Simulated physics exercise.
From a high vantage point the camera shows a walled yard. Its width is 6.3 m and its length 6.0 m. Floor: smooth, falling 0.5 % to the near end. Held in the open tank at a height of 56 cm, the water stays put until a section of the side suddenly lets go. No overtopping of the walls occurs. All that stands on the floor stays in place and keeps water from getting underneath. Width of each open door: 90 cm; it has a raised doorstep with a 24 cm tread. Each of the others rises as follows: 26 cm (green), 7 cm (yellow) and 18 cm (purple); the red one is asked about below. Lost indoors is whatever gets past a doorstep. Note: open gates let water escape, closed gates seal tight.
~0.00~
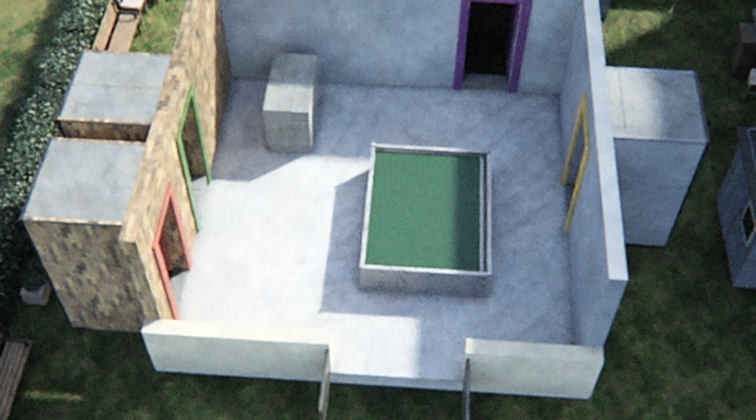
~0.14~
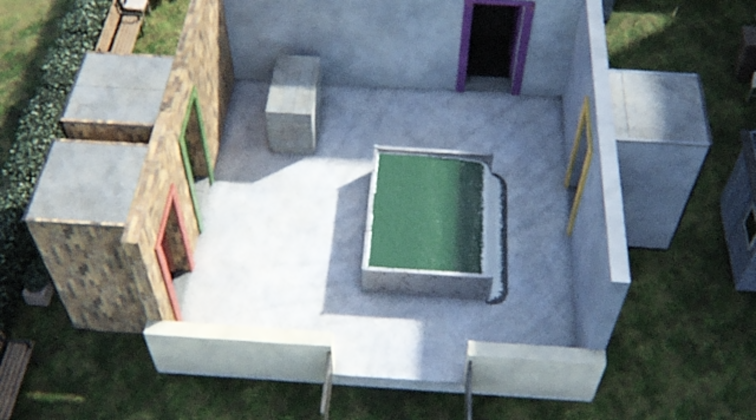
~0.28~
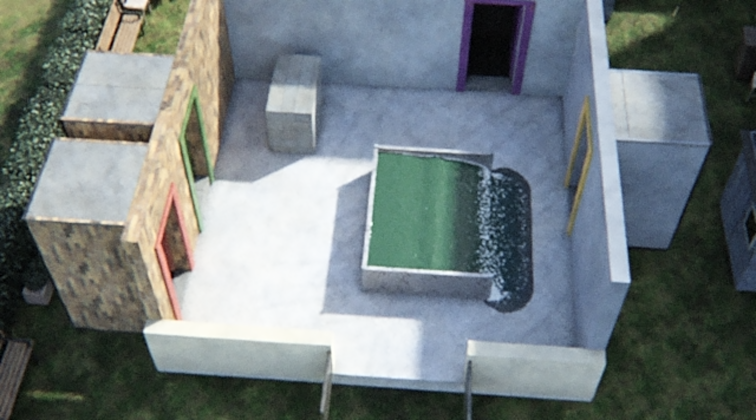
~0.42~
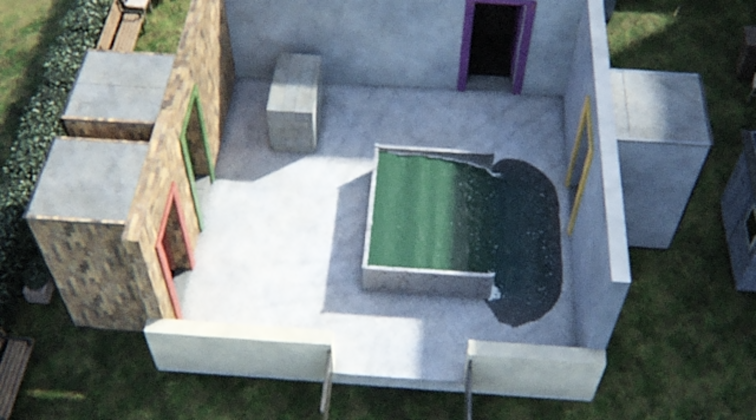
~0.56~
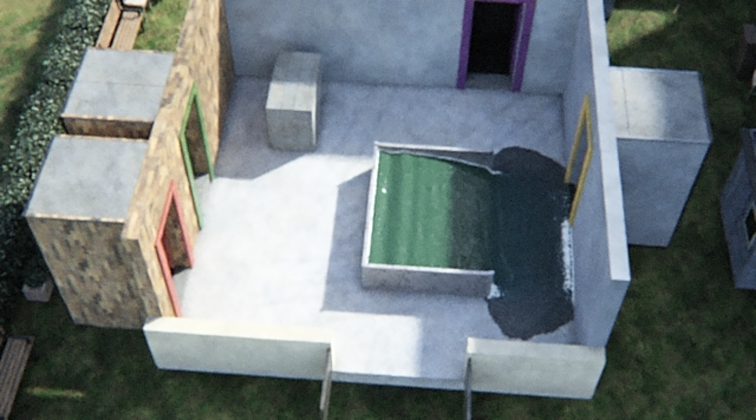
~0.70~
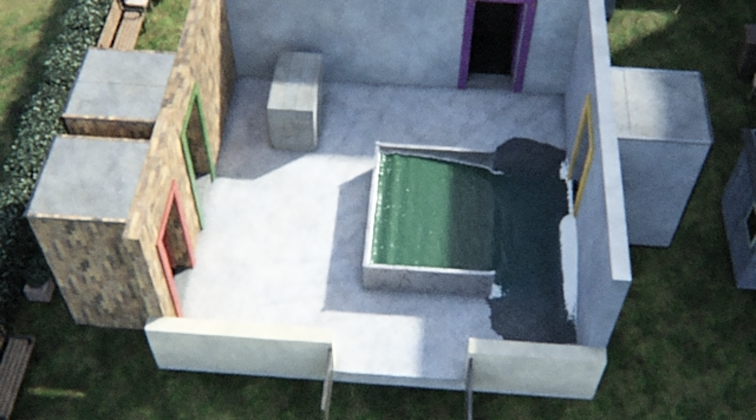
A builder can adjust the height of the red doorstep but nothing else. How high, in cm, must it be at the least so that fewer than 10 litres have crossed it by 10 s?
At least roughly 10.5 cm high.
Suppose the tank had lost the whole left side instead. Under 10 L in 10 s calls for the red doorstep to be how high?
Then the minimum is about 24 cm.
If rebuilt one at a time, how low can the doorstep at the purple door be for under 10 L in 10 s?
The purple one would have to be about 11.5 cm high.
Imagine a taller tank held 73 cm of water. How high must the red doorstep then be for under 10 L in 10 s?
It would take a step of about 15 cm.
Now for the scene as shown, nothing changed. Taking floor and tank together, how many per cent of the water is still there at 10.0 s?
Some 72 %.
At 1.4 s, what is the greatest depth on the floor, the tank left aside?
Up to some 42 centimetres, I'd say.
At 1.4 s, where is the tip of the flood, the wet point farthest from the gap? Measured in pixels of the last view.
Lab note: Front tip approx. at (556, 102).
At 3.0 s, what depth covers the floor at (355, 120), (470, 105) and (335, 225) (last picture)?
Roughly 0, 6 and 0 centimetres.
After 1.4 s water covers 20 % of the floor, deepest (42 cm) near (563, 258); it has not reached the red door.
After 3.0 s water covers 40 % of the floor, deepest (31 cm) near (568, 373); it has not reached the red door.
After 10.0 s water covers 95 % of the floor, deepest (12 cm) near (324, 356); 6 cm at the red door, 66 litres in over its 6 cm doorstep.
At the red door as built, the water arrived by 4.2 s and peaked near 14 cm at 4.8 s.
Run again over the same 10 s with other heights there, 21 litres in over 9 cm, 3 litres over 12.5 cm. The limit of 10 litres is kept from about 10.5 cm up.
